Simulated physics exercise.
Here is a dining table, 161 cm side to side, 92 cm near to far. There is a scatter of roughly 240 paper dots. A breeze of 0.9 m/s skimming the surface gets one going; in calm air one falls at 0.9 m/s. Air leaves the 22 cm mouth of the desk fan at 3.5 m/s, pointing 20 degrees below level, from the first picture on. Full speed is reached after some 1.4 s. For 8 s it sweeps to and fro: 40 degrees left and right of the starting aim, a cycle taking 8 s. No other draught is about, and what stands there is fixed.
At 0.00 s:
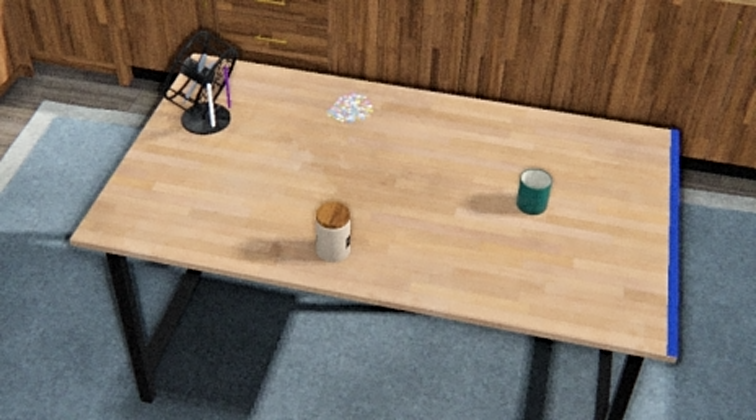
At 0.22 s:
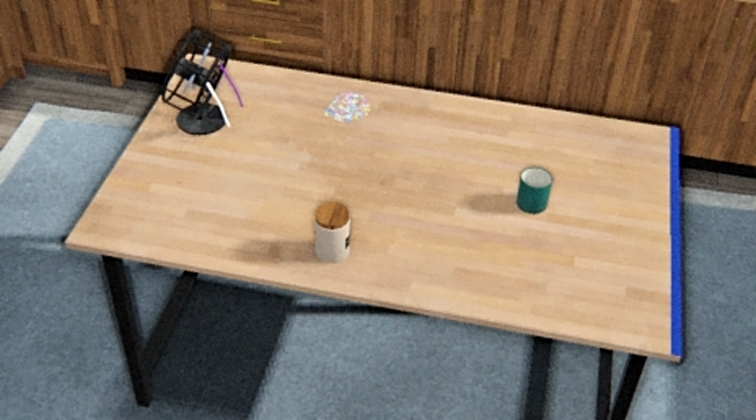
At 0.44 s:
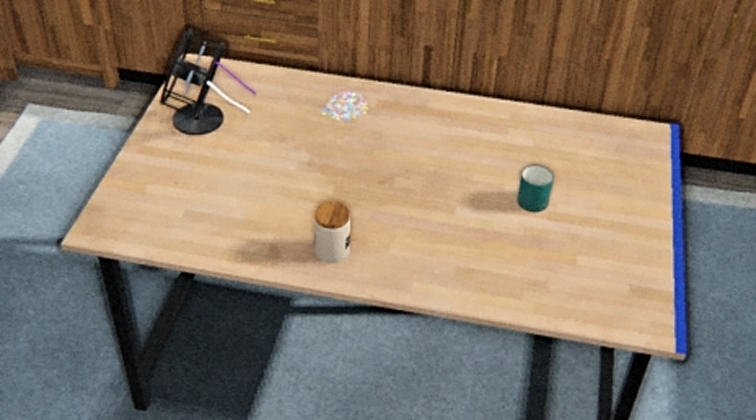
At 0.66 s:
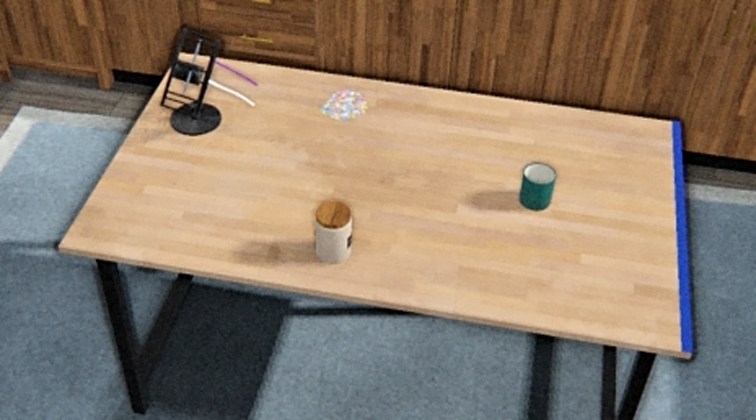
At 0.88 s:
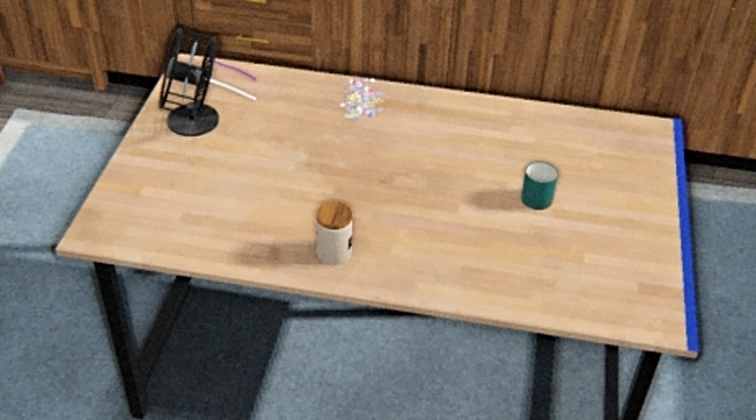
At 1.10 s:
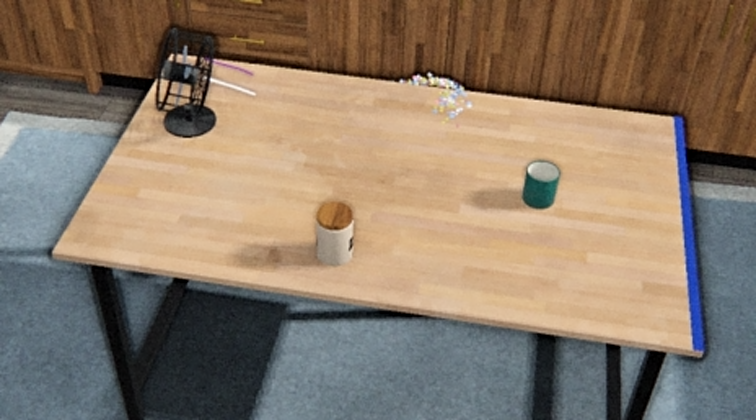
A wooden dining table stood with a jar, a green mug and a small black desk fan on it; the fan's head turned, then a patch of paper dots scattered and slid to the right.
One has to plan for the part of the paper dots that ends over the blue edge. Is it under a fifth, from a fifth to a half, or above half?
Of the paper dots, under a fifth end over the blue edge.
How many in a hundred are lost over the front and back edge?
Roughly 0 % front, 100 % back.
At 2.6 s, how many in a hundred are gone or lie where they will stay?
About 100 %.
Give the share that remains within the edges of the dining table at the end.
About 0 %.
After 1.6 s the count stands so, 0 % are over the blue edge.
After 2.6 s the count stands so, 1 % are over the blue edge.
After 4.4 s the count stands so, 1 % are over the blue edge.
After 8.0 s, at the end, 1 % are over the blue edge.
